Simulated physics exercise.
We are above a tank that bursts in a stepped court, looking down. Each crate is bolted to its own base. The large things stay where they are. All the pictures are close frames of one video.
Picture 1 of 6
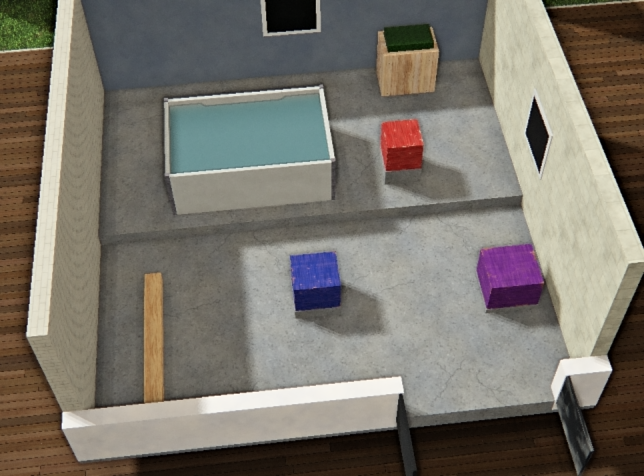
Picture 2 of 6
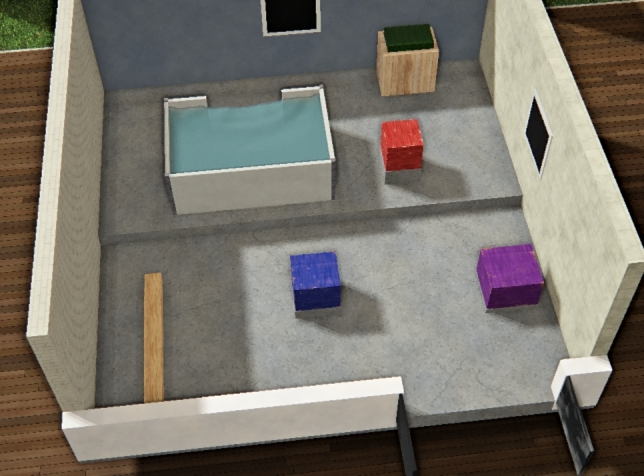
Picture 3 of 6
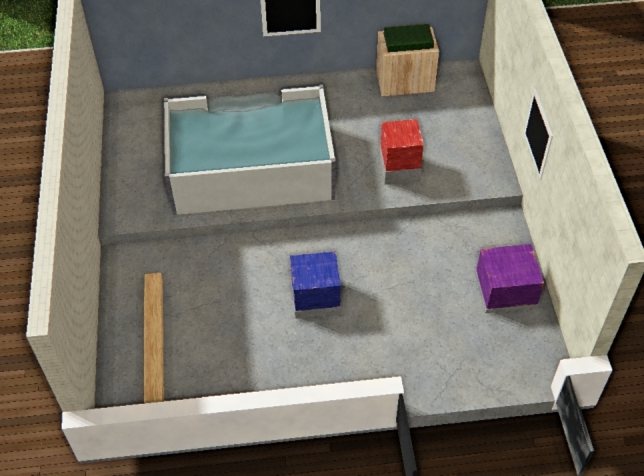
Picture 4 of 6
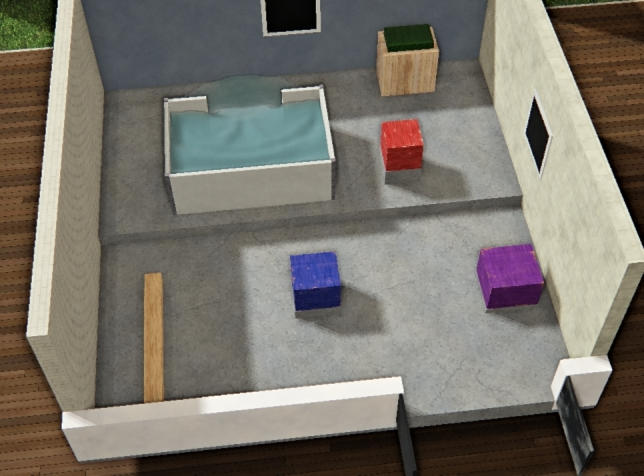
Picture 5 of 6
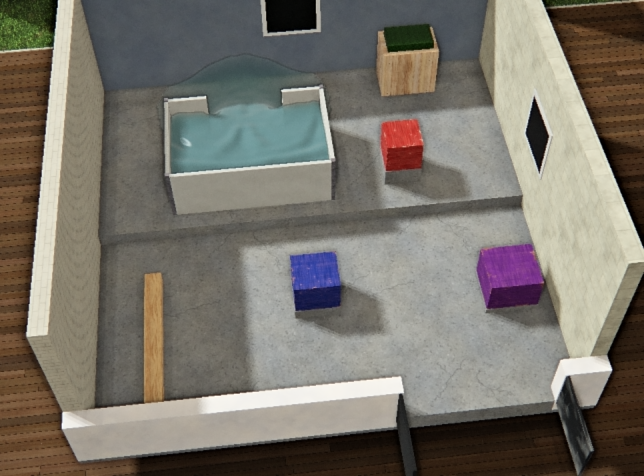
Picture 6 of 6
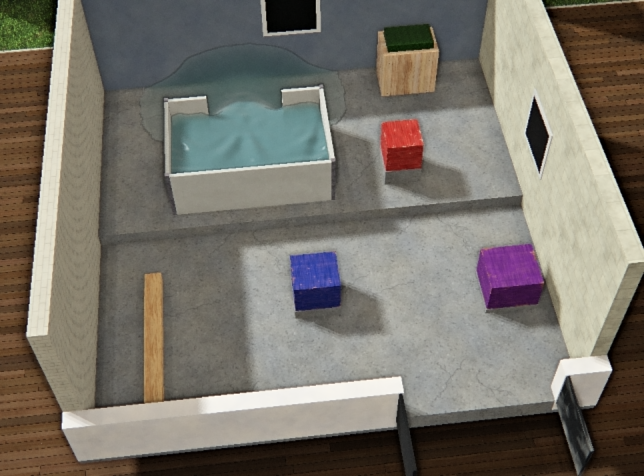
In the video, a rectangular water tank in a stepped court with red, blue and purple blocks stands still, then a gap opens in its far side and water pours out, spreading in a thin sheet across the floor behind it.
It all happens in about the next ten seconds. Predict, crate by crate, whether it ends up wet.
One by one: Purple crate: Reached. Blue crate: Spared. Red crate: Spared.
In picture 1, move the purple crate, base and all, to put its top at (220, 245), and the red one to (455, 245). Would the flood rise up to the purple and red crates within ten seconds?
As I see it, the purple crate is flooded; meanwhile the red crate is not reached.
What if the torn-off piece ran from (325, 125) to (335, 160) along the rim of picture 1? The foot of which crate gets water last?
That would be the blue crate.
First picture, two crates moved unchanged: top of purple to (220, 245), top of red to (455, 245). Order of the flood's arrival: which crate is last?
Answer: The crate marked blue.
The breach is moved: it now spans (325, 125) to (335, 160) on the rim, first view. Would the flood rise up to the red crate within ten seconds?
As far as I can tell, the red one is overrun.
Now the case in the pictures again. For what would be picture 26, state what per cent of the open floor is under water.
By my count, 55 percent.
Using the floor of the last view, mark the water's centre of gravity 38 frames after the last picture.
About (271, 197).
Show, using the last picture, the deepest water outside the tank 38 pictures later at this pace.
Pointing at (97, 378).
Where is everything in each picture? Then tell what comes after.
In the first picture, the water tank at (248, 133) is whole and still.
In the second picture, water pours out on the water tank's far side and has run to a hidden place.
In the third picture, the front is at a hidden place, out from the gap on the water tank's far side.
In the fourth picture, water pours out on the water tank's far side and has run to (212, 82).
In the fifth picture, water pours out on the water tank's far side and has run to (175, 86).
In the sixth picture, water pours out on the water tank's far side and has run to (149, 88).
A moment on, water covers 15 % of the floor; the purple crate not reached, the blue crate not reached, the red crate not reached.
Next, water covers 30 % of the floor; the purple crate not reached, the blue crate not reached, the red crate water round its plinth.
Then, water covers 55 % of the floor; the purple crate water round its plinth, the blue crate water round its plinth, the red crate water round its plinth.
Later, water covers 85 % of the floor; the purple crate water round its plinth, the blue crate water round its plinth, the red crate water round its plinth.
In the end, water covers 95 % of the floor; the purple crate was topped, the blue crate stayed above the water, the red crate stayed above the water.
